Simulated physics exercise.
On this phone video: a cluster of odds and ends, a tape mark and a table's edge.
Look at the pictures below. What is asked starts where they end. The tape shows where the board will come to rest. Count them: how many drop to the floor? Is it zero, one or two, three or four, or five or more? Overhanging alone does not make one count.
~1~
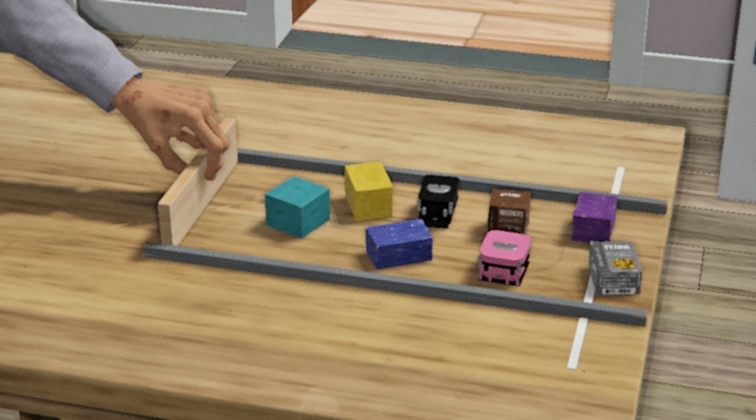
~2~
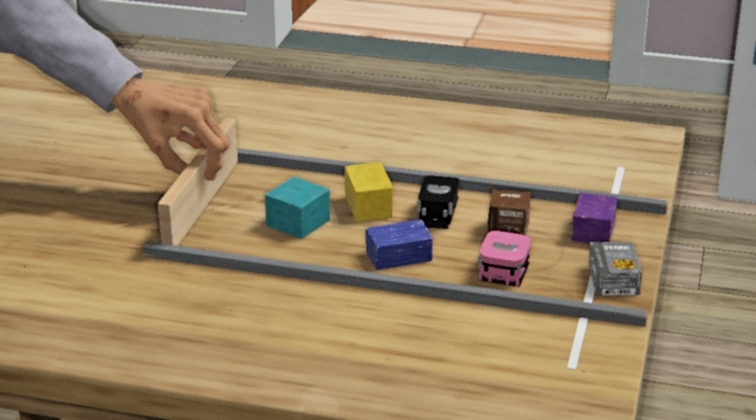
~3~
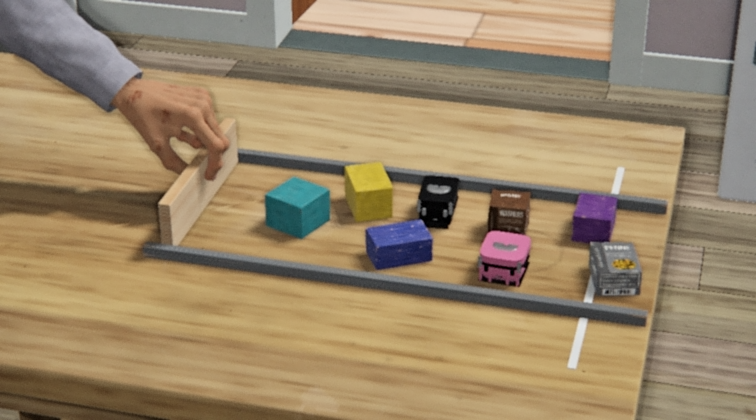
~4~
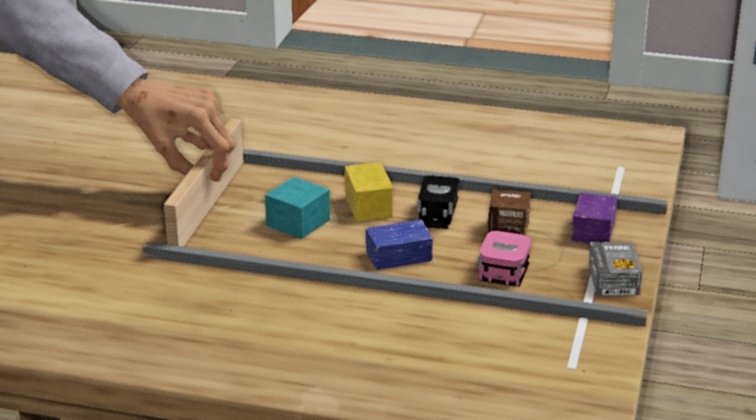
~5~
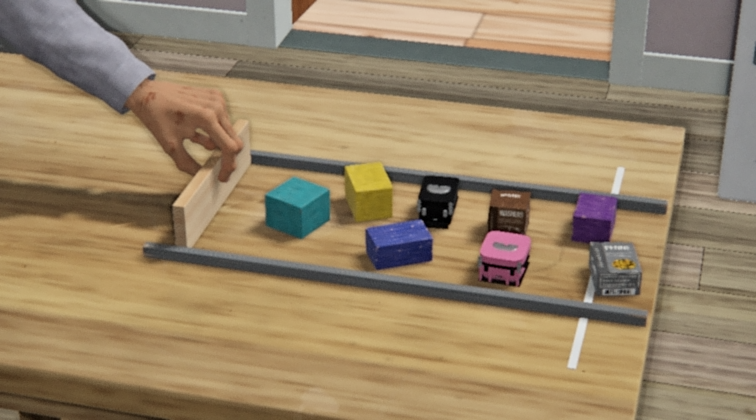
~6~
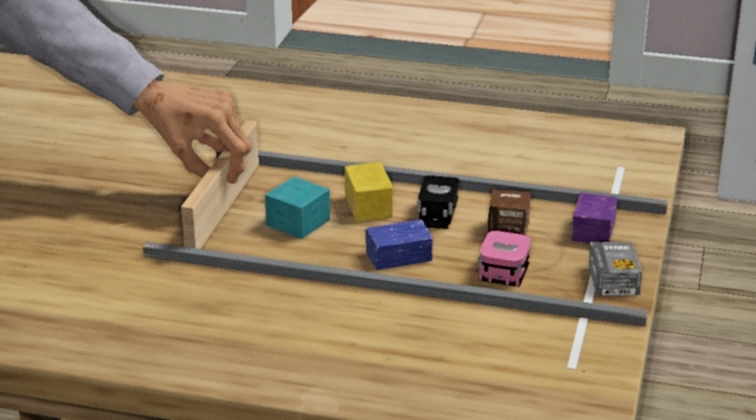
From what I see, the table loses at least five of them.
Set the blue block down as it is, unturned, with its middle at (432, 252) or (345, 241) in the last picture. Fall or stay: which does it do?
At the first spot it remains in place, and at the second it remains in place.
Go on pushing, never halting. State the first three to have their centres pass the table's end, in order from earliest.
In order: The grey box, the purple block and the pink case.
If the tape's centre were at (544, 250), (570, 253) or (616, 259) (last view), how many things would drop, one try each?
Respectively 1, 2 and 5.
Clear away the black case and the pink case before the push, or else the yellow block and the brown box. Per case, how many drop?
3 in the first case and 3 in the second.
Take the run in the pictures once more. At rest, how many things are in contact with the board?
3 in contact.
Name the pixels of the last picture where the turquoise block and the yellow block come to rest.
The turquoise block stops around (623, 247); the yellow block around (636, 211).
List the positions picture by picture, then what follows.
Grey box (615, 268); purple block (594, 219); pink case (505, 259); board (200, 182); tape (599, 257), in the first frame.
Purple block (594, 219); turquoise block (298, 207), in the second frame.
Pink case (505, 259); brown box (509, 215), in the third frame.
Grey box (615, 268); yellow block (368, 192), in the fourth frame.
Purple block (594, 219); blue block (399, 245), in the fifth frame.
Grey box (615, 268); purple block (594, 219); pink case (505, 259); board (222, 185); tape (599, 257), in the sixth frame.
Soon after, none off yet; grey box at rest near (615, 268); purple block at rest near (594, 219); pink case at rest near (505, 259).
In the end, the number that fall off is five or more; gone, black case, brown box, pink case, purple block and grey box.
